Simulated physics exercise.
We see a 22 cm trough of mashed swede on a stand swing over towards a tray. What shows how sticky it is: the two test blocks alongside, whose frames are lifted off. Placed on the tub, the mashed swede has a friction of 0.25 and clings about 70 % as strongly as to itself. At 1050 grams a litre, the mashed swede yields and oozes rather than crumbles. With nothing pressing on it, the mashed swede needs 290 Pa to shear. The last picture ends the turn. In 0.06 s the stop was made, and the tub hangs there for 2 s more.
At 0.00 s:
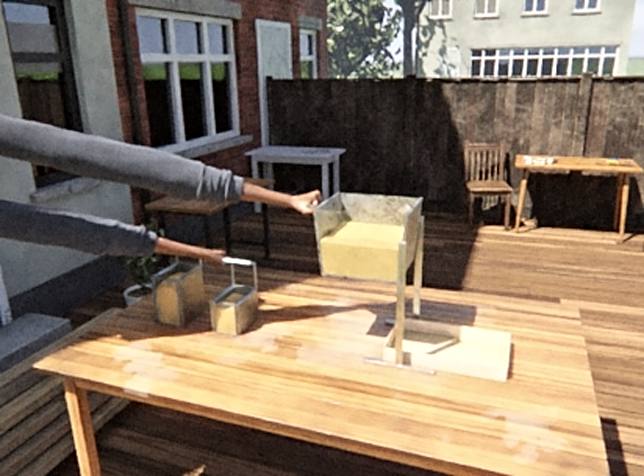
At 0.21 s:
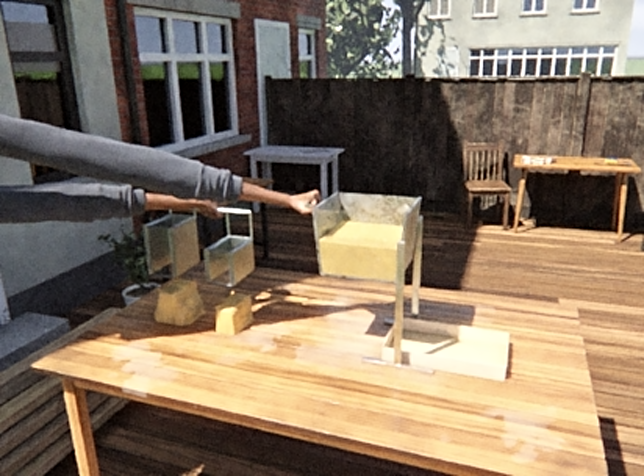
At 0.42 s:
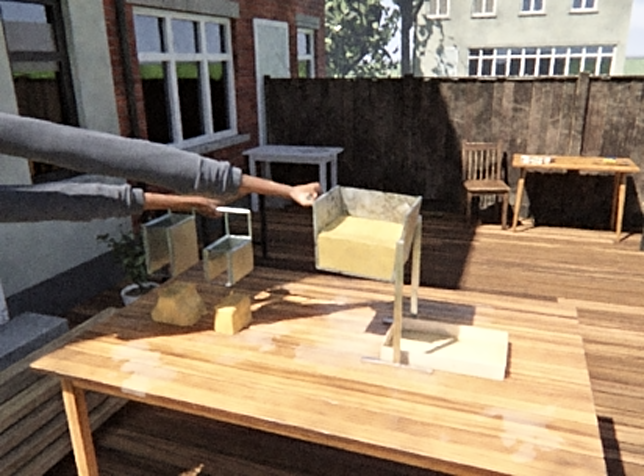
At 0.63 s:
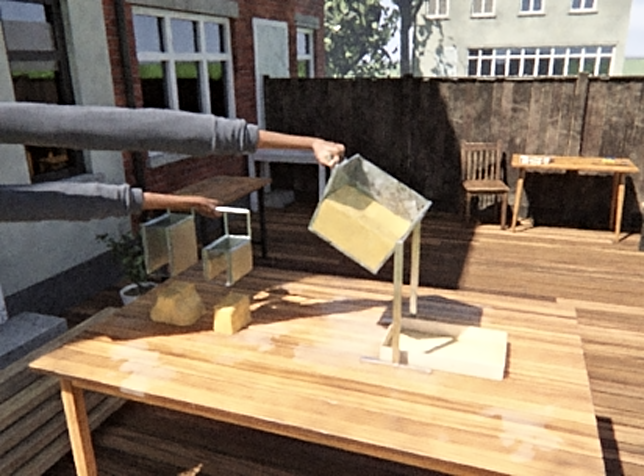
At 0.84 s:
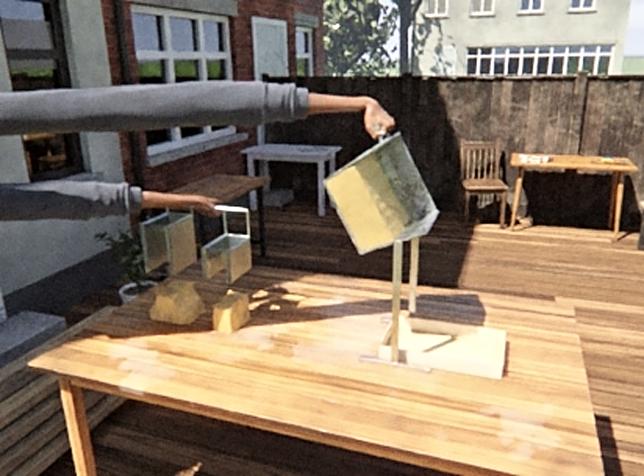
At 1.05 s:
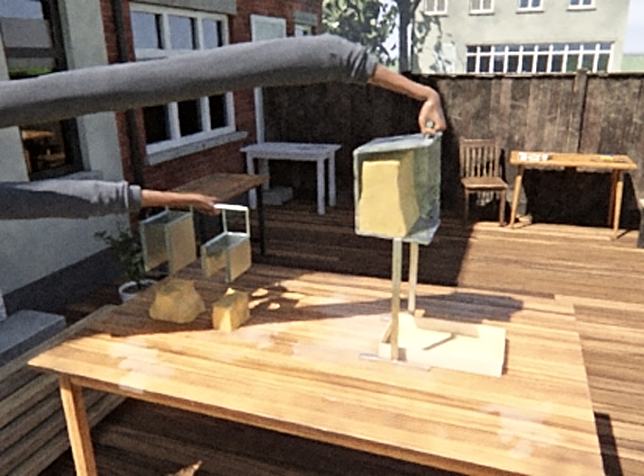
The footage shows one hand lifting two clear open casings off blocks of yellowish mash, which slump slightly on a wooden table, while another hand swings a glass-sided trough of the same mash clockwise on its stand onto its side.
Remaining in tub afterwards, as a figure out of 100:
Near 53 %.
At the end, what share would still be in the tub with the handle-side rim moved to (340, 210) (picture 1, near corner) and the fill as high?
That would leave about 100 % in the tub.
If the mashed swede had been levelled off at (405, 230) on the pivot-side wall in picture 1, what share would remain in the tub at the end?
Then about 35 %.
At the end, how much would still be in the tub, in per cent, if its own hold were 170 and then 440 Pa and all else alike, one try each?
Expect about 45 in a hundred, then about 65 in a hundred.
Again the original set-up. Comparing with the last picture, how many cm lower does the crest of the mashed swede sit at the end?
Roughly 15 cm.
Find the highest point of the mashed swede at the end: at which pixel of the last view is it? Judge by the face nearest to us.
Close to pixel (376, 209).
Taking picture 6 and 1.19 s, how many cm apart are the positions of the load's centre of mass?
Something like 7 cm, I'd say.
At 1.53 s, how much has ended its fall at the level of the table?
I reckon around 0 % of it.
By 1.19 s, the tub is at 88 degrees and holds 99 %.
By 1.36 s, the tub is at 88 degrees and holds 65 %.
By 1.53 s, the tub is at 88 degrees and holds 53 %.
By 1.70 s, the tub is at 88 degrees and holds 53 %.
By 3.05 s, at the end, the tub is at 88 degrees and holds 53 %.
